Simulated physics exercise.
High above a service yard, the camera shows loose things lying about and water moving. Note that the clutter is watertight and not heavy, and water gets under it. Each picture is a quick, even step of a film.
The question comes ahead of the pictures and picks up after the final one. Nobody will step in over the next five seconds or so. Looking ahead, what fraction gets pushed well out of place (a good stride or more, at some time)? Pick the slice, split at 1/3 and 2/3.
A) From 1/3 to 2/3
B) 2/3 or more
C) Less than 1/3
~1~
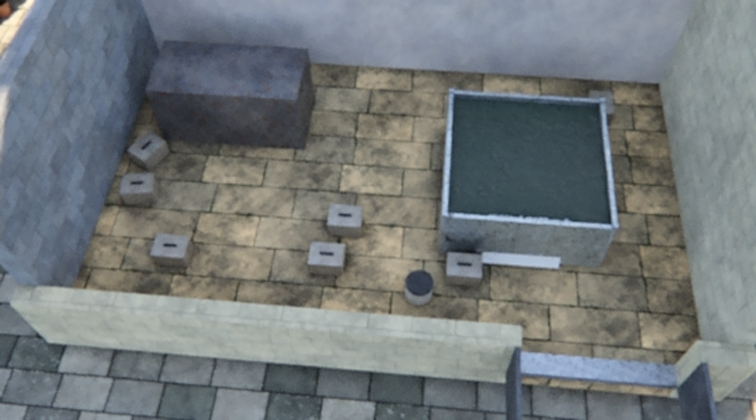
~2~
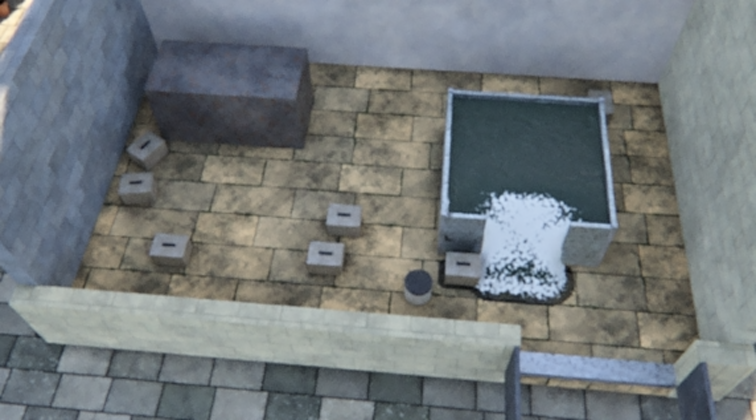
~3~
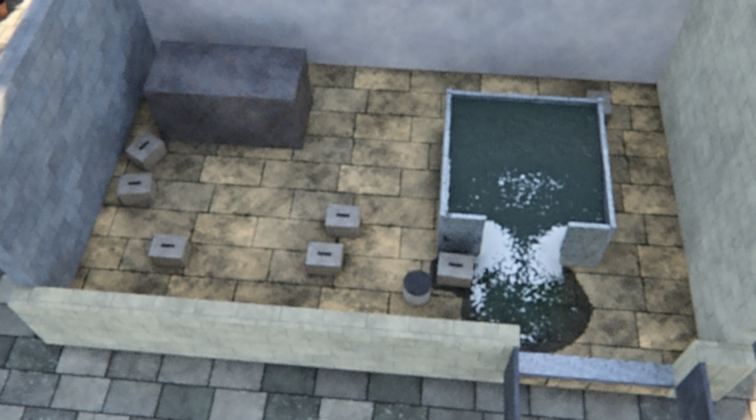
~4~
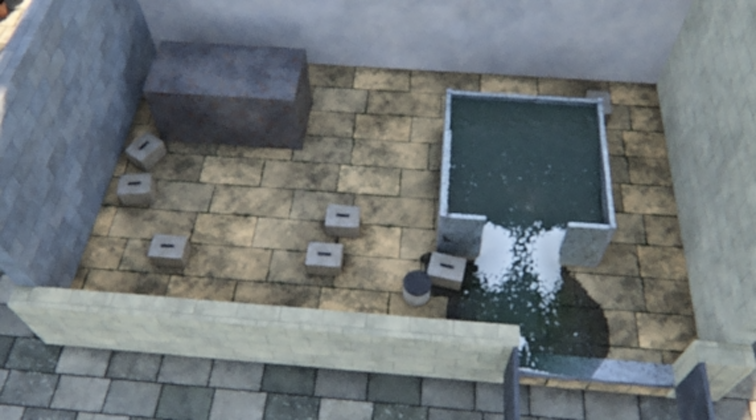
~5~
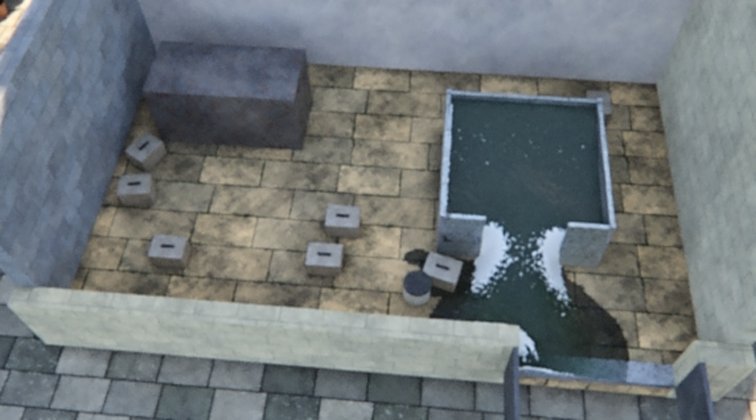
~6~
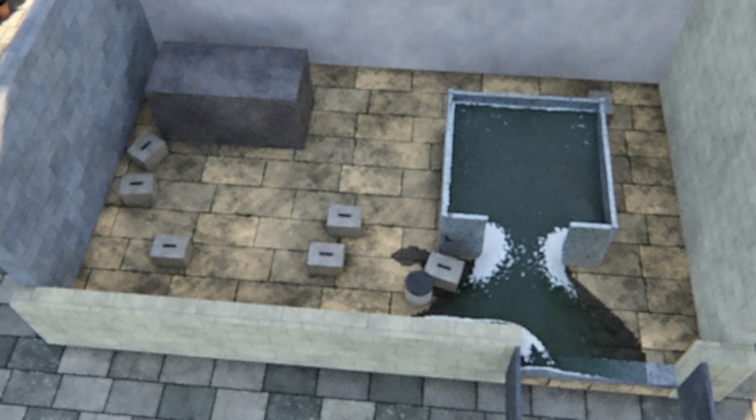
2/3 or more (B).
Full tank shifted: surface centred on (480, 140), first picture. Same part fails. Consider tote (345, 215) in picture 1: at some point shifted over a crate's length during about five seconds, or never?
Fell short.
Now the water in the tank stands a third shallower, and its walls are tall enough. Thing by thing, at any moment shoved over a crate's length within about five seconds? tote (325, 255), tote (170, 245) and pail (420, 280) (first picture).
Item by item: Cleared the mark, then cleared the mark, then cleared the mark.
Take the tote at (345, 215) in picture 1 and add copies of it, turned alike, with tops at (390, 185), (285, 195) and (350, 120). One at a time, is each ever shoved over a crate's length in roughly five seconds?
In sequence: Doesn't go far, pushed clear, doesn't go far.
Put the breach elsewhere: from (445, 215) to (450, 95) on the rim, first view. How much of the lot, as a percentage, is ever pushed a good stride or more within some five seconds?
Estimate: Some 80 per cent.
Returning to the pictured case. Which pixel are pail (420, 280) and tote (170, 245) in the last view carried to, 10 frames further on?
Roughly (398, 226) for the first, roughly (138, 236) for the second.
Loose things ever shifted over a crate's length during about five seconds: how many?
6 in all.
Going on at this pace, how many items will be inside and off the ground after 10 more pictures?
By my count, 0.
A moment on, 0 of 8 are well off their spots; 0 afloat.
Next, 2 of 8 are well off their spots; 0 afloat.
Later, 5 of 8 are well off their spots; 3 afloat.
In the end, 6 of 8 are well off their spots, and 6 have been at some point; 2 afloat.
